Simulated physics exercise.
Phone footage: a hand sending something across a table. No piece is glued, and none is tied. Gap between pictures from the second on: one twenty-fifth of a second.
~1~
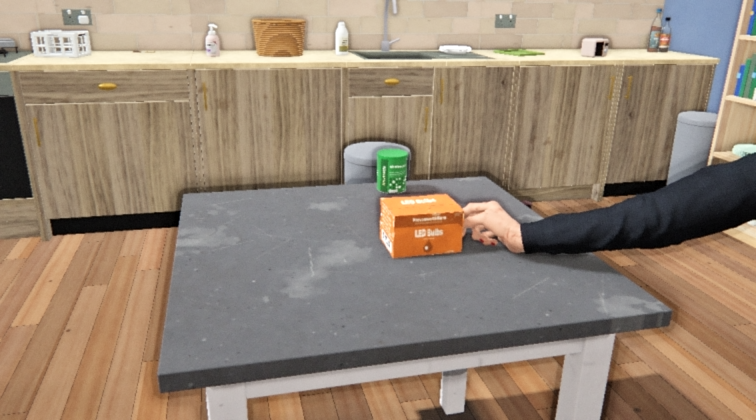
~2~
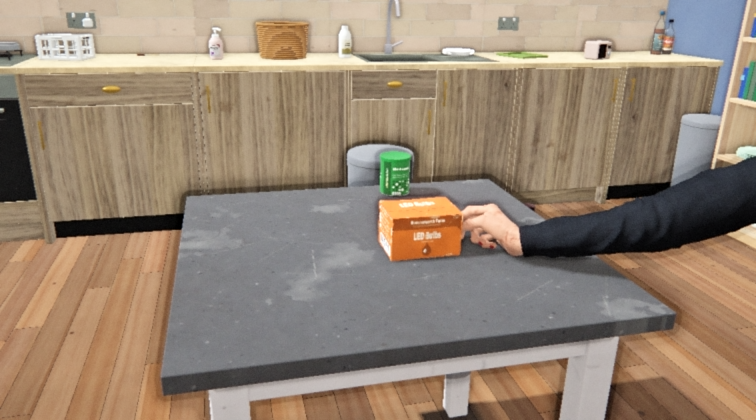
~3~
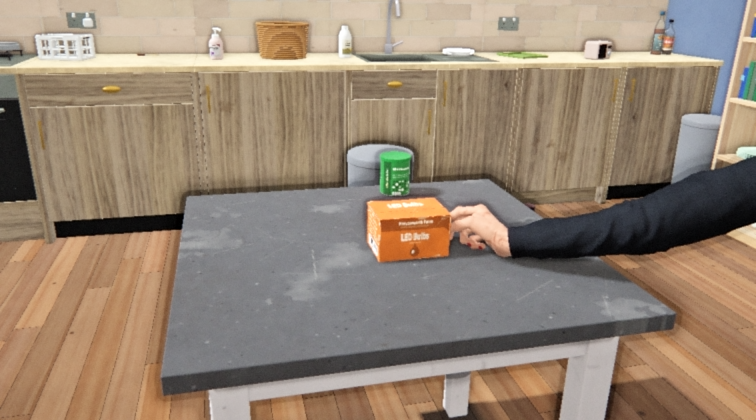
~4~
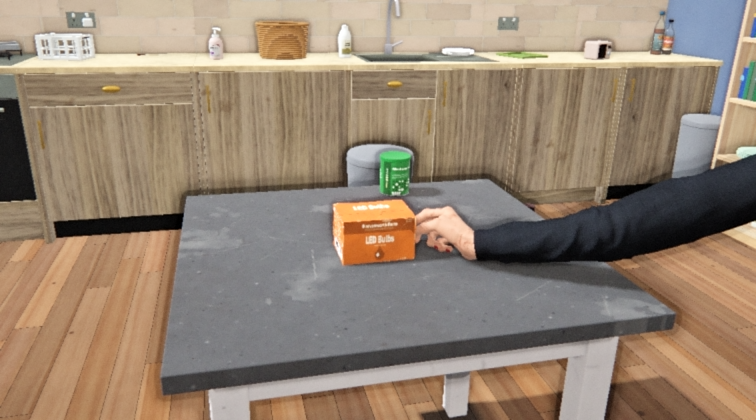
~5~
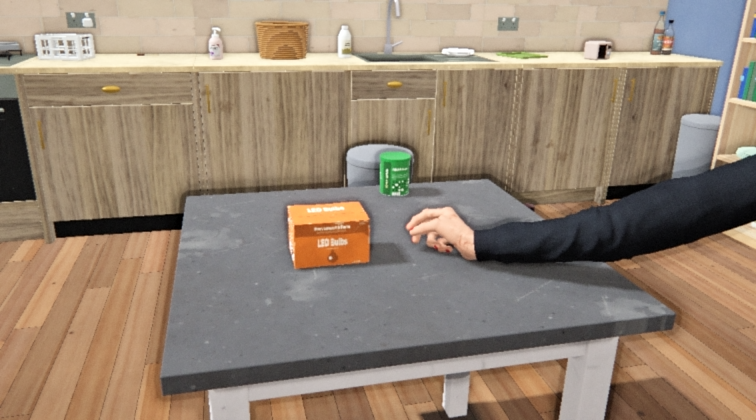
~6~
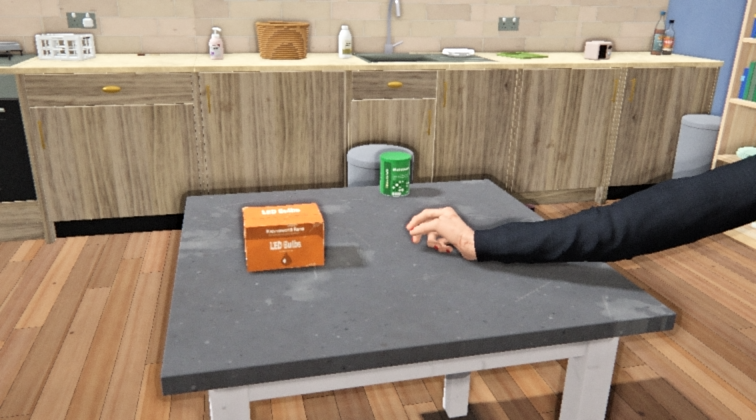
An orange box sat on a gray table near a green container until a hand pushed it left; the hand then stayed behind while the box kept sliding left across the tabletop.
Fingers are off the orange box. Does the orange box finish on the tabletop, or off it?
The orange box finishes off the table.
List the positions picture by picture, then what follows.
The first picture shows under the hand; orange box (421, 225).
The second picture shows under the hand; orange box (419, 228).
The third picture shows under the hand; orange box (408, 229).
The fourth picture shows orange box (373, 231).
The fifth picture shows orange box (328, 234) shifted about its own width.
The sixth picture shows orange box (283, 236) shifted about its own width.
Then, 0.20 s on from there, orange box now off the table.
Then, 0.40 s on from there, things are still on the move.
Then, 0.60 s on from there, as before.
In the end, off the table, orange box.
